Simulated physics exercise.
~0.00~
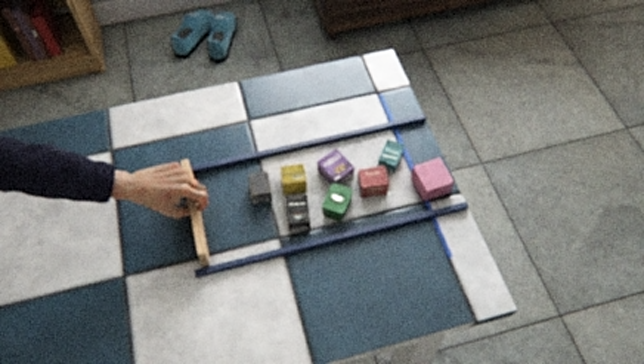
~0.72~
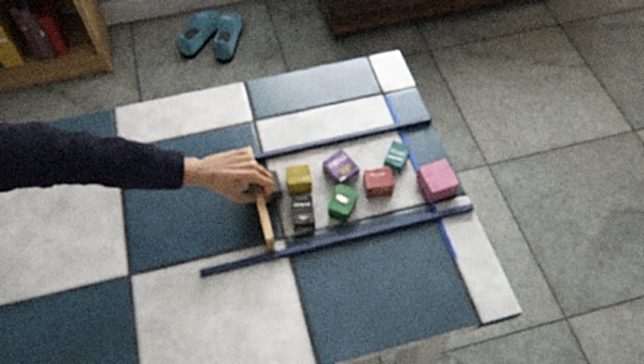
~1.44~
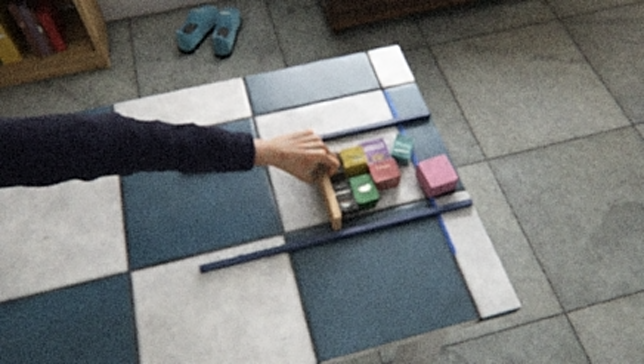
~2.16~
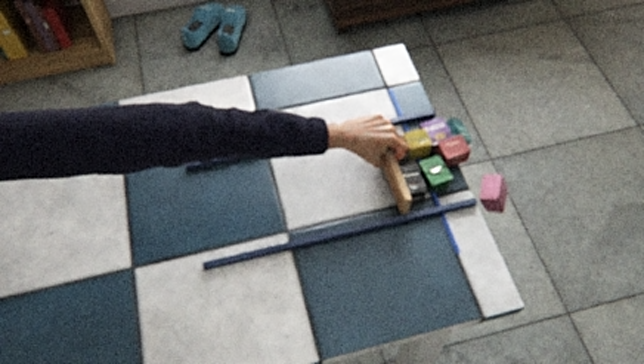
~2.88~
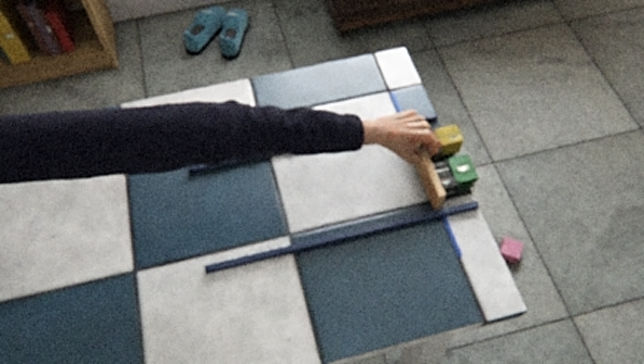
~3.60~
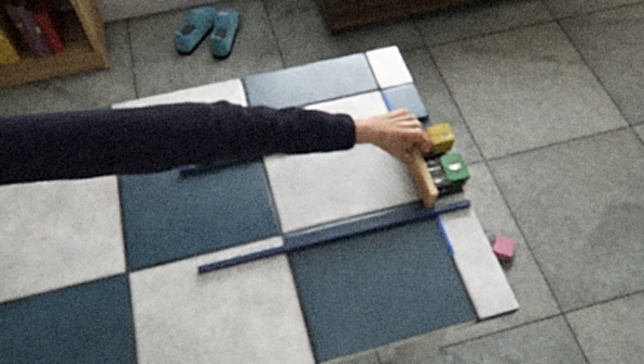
Hand pushing small coloured boxes rightward with a wooden board, several dropping off the edge, the yellow, green and black ones staying.
